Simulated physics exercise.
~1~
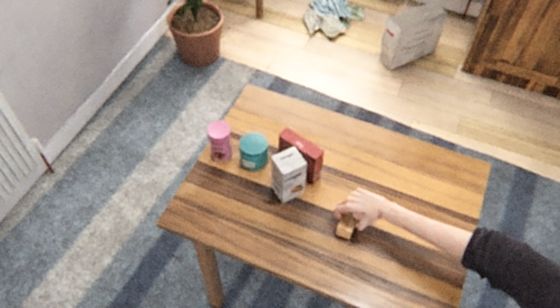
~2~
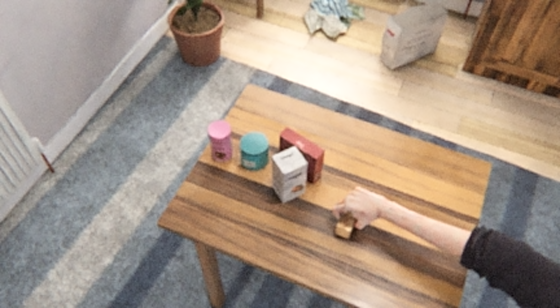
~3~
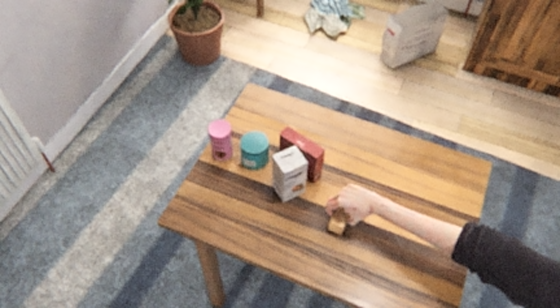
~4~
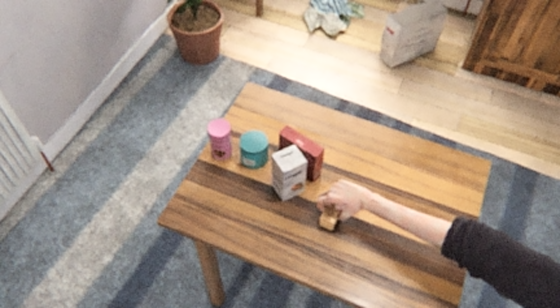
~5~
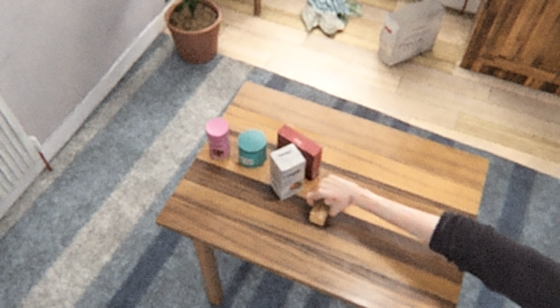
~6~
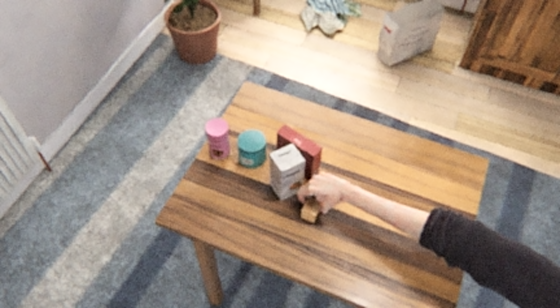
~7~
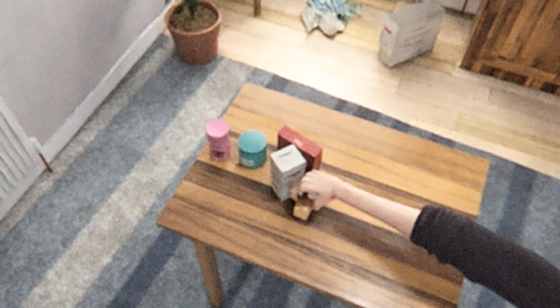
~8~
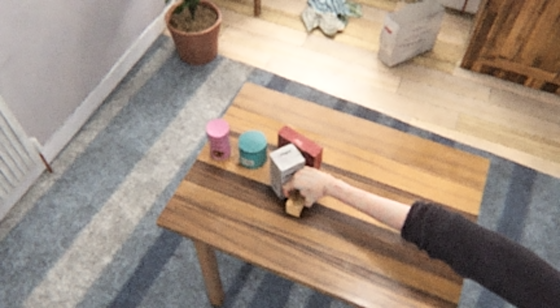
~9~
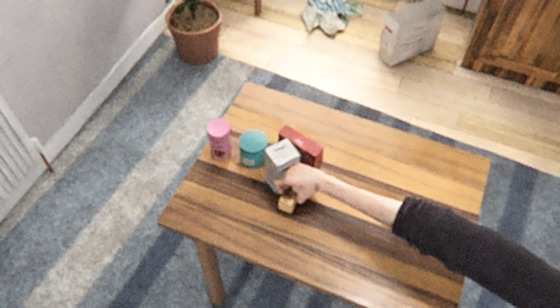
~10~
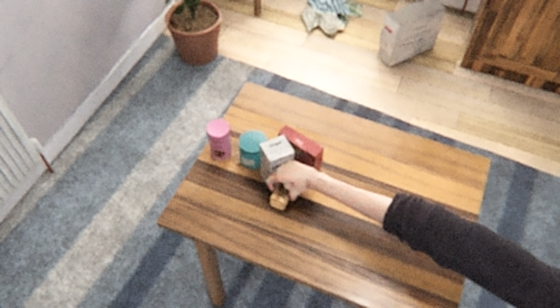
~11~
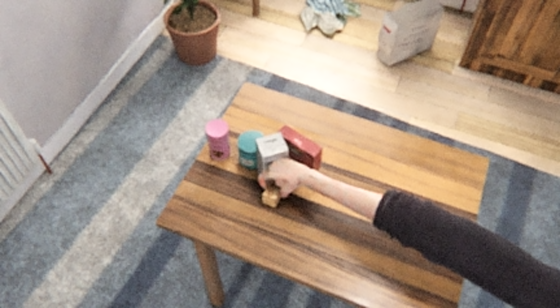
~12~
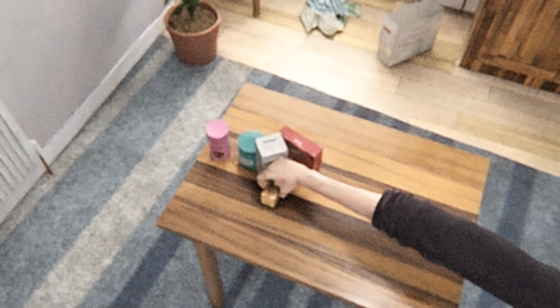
A hand slides a small wooden block left, nudging the upright white carton slightly left.
